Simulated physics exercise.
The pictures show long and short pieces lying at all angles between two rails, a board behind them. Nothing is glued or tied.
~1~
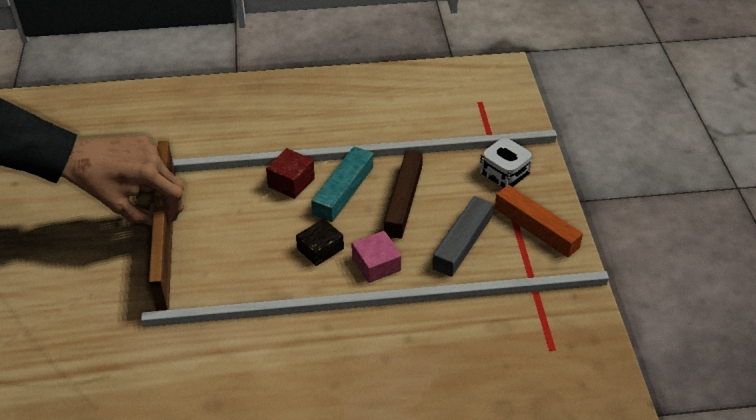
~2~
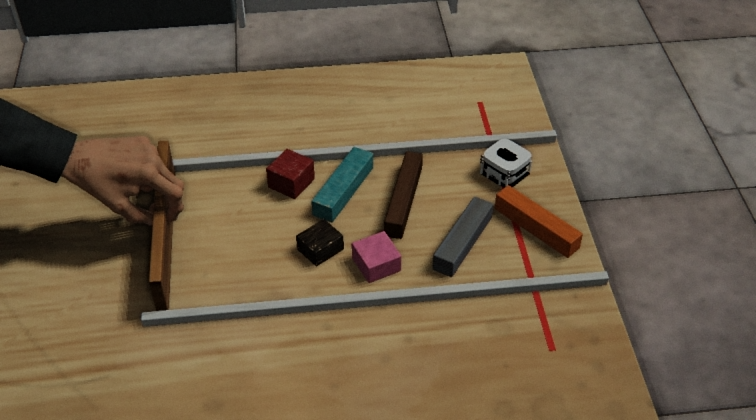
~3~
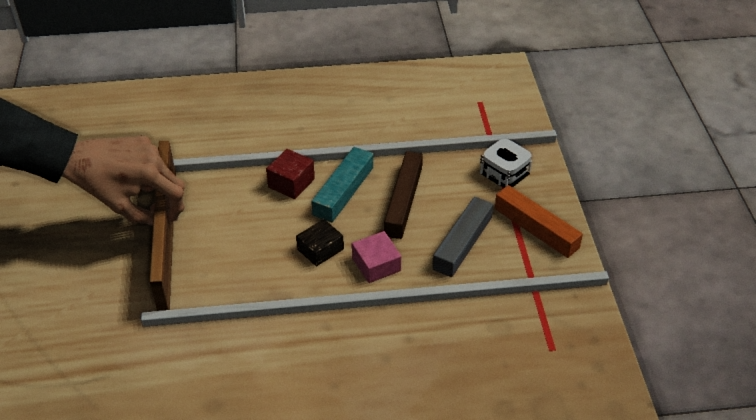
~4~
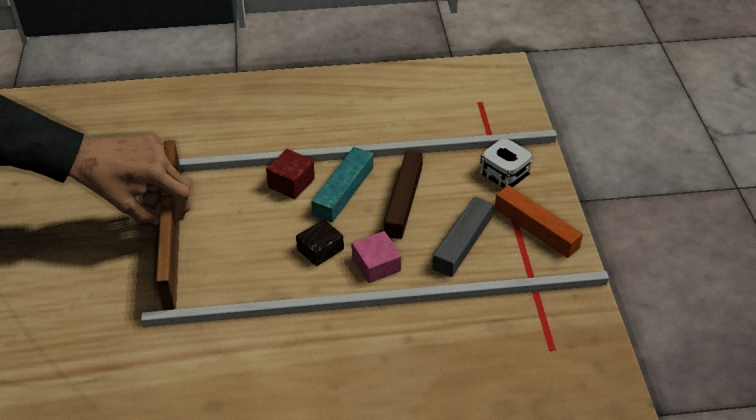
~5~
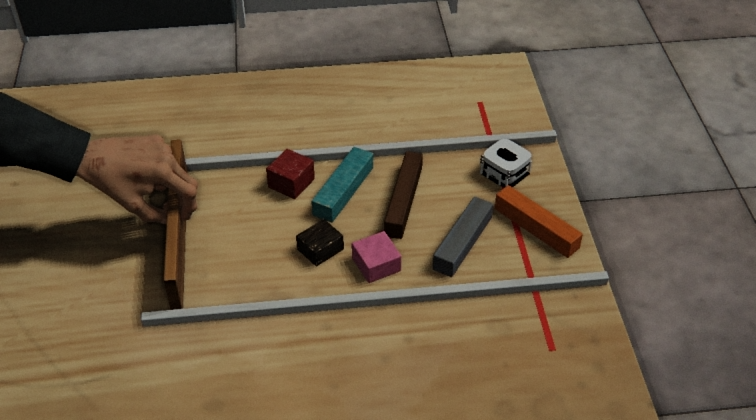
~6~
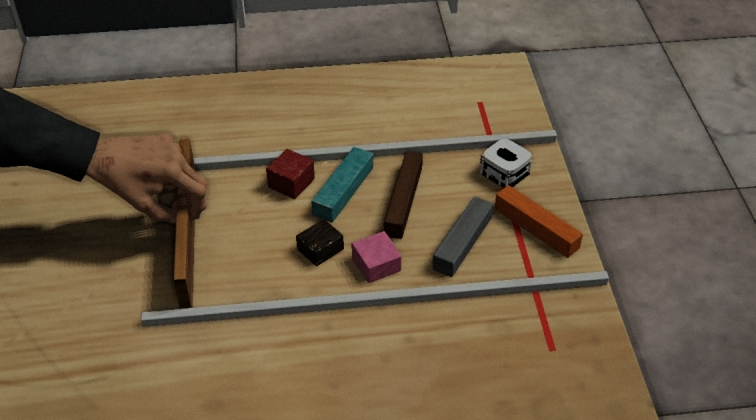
On a wooden table, a hand slides a board slightly right behind scattered colored blocks.
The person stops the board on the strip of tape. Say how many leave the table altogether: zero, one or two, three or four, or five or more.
In the end the number that fall off is one or two.
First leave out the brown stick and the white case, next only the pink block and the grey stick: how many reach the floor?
Fallen: 0, and 1 in the other try.
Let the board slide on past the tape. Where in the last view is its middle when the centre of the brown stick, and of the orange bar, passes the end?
Near (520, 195) and (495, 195).
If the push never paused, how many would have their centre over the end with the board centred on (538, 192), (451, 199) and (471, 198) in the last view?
Place by place, 4, 0 and 0.
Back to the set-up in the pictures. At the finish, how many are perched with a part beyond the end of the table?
The number is 2.
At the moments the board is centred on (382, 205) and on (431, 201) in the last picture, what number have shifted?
First 5, then 8.
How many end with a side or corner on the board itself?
It touches 3.
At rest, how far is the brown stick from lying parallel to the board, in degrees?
Near 15 degrees.
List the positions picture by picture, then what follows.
In the first picture, orange bar (538, 221); white case (506, 164); grey stick (463, 236); board (163, 223); tape (512, 211).
In the second picture, white case (506, 164); red block (291, 174).
In the third picture, grey stick (463, 236); pink block (377, 257).
In the fourth picture, orange bar (538, 221); brown stick (404, 194).
In the fifth picture, white case (506, 164); black block (320, 242).
In the sixth picture, orange bar (538, 221); white case (506, 164); grey stick (463, 236); board (186, 221); tape (512, 211).
Soon after, none off yet; orange bar at rest near (538, 221); white case at rest near (506, 164); grey stick at rest near (463, 236).
At rest, the number that fall off is one or two; fallen, white case and orange bar.
